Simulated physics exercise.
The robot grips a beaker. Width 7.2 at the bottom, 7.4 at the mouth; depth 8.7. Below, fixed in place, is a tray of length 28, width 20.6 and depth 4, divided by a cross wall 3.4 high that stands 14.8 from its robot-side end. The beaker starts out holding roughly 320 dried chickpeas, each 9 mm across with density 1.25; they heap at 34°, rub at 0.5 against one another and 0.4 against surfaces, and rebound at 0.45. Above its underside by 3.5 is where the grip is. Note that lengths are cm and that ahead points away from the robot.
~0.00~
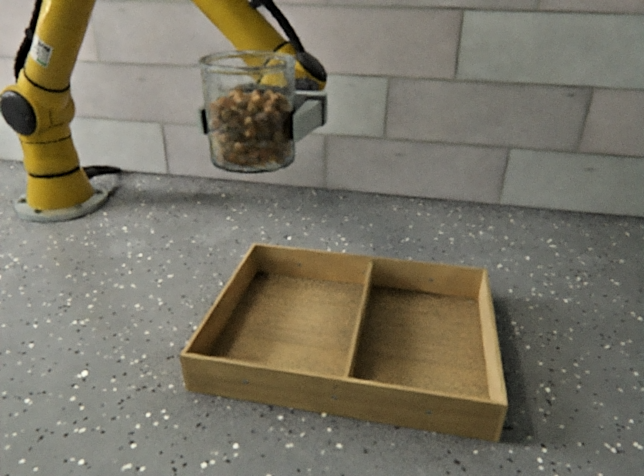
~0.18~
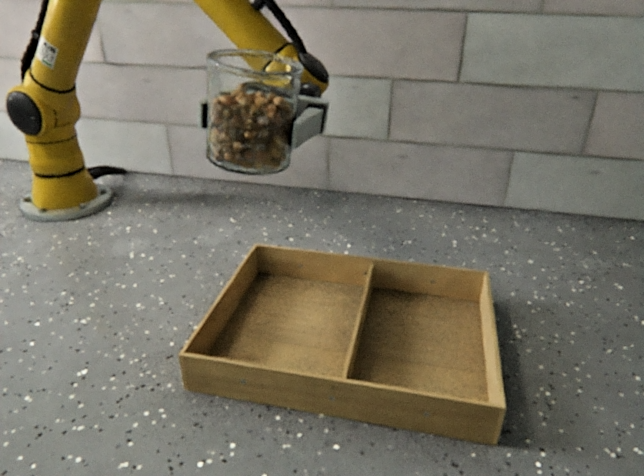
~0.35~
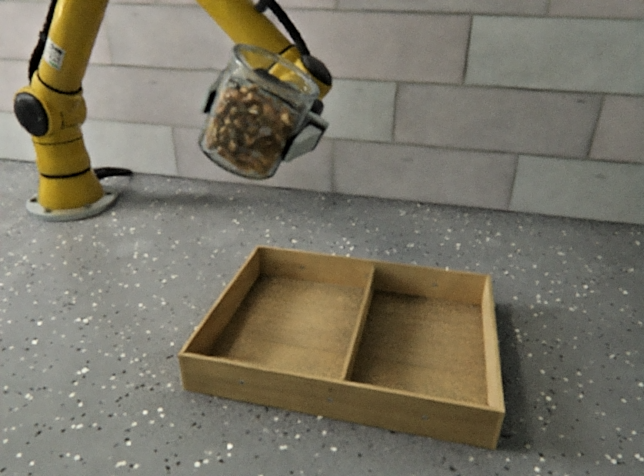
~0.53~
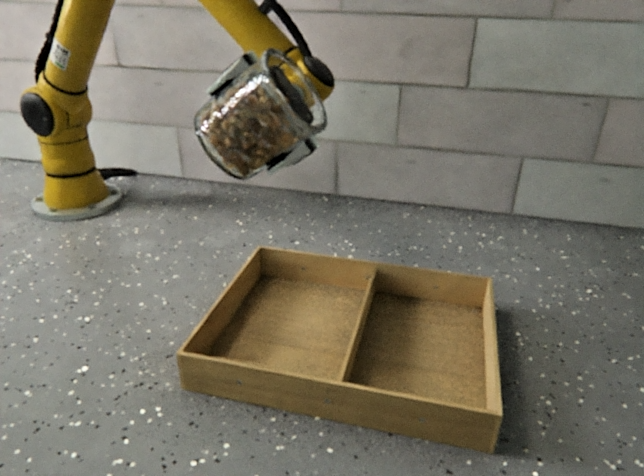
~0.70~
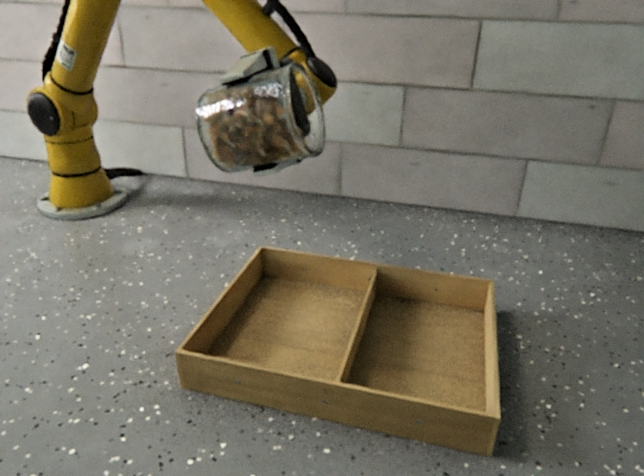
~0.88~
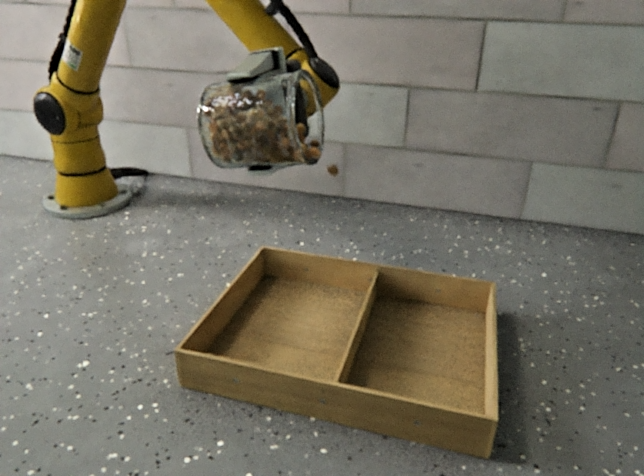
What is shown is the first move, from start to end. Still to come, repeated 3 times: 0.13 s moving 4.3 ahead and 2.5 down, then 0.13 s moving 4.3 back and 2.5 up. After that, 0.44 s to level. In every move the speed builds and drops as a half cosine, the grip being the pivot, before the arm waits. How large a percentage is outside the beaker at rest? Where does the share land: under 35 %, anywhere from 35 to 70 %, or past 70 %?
It lands anywhere from 35 to 70 %.
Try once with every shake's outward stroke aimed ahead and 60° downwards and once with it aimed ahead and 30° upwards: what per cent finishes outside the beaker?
20 and 90 %.
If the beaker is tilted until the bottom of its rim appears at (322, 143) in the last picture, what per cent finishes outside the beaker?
Around 15 in a hundred.
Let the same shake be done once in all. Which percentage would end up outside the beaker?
Estimate for that case: 25 %.
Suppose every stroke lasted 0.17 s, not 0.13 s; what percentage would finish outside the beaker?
I'd expect close to 35 per cent then.
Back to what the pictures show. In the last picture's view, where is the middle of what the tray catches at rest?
Estimated centre at around (381, 346).
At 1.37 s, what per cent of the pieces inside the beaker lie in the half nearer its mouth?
About 55 per cent.
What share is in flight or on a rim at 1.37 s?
Roughly 8 per cent.
After 1.37 s, tilted 80° forward, highest piece 24 above the table; 217 in the beaker, 50 in the far-side part, 24 in the robot-side part, 26 in flight or on a rim.
After 1.86 s, tilted 47° forward, highest piece 25 above the table; 158 in the beaker, 95 in the far-side part, 61 in the robot-side part, 1 on the table or floor, 2 in flight or on a rim.
After 2.30 s, level, highest piece 25 above the table; 158 in the beaker, 97 in the far-side part, 61 in the robot-side part, 1 on the table or floor.
After 3.35 s, level, highest piece 25 above the table; 158 in the beaker, 97 in the far-side part, 61 in the robot-side part, 1 on the table or floor.
At rest, 158 in the beaker, 97 in the far-side part, 61 in the robot-side part, 1 on the table or floor. That is 50 % outside the beaker.
